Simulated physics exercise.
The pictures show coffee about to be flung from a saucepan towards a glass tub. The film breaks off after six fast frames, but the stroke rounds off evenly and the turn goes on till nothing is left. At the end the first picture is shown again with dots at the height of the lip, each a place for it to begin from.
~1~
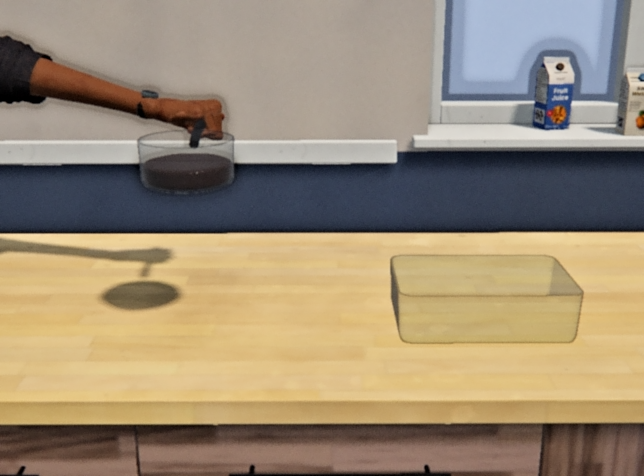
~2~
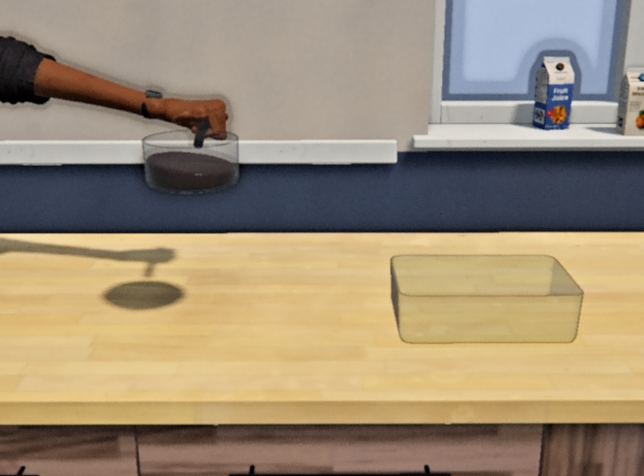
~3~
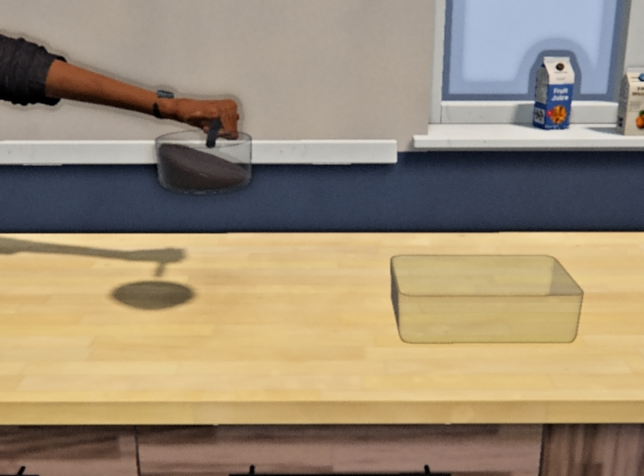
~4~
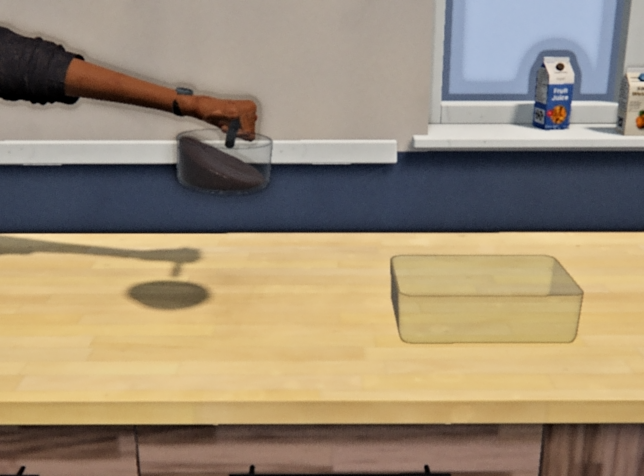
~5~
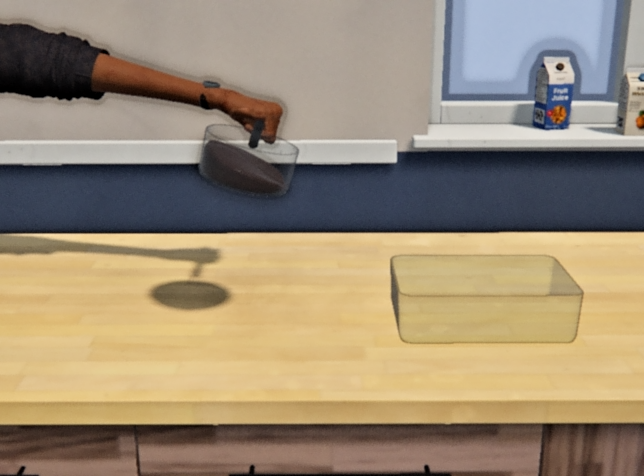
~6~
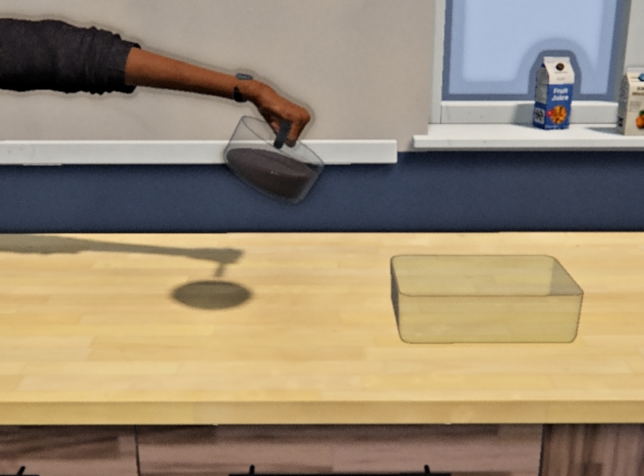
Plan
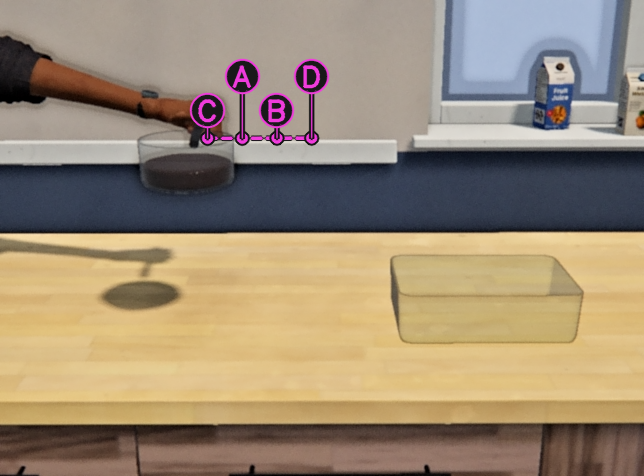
A hand in a dark sleeve grips a clear, round container of dark brown liquid at the left, above a pale wooden counter seen from the front by a still camera. A clear, yellowish rectangular tub sits at right, below cartons on a white windowsill and before a navy wall band. The arm carries the container rightward, slowly then faster, the liquid sloshing as it tilts down toward the right.
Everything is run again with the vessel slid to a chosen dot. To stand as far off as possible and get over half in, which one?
Choose C.
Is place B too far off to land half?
No, that is safe.
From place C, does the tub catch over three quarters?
No.
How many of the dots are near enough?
All of the four.
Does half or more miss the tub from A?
No, that is safe.
In magenta, A at (242, 138); B at (276, 138); C at (207, 138); D at (311, 138).
With A, about 69 % lands in the tub, 13 % falls short and 18 % goes beside or beyond.
With B, about 80 % lands in the tub, 10 % falls short and 10 % goes beside or beyond.
With C, about 61 % lands in the tub, 26 % falls short and 13 % goes beside or beyond.
With D, about 75 % lands in the tub, 13 % falls short and 12 % goes beside or beyond.
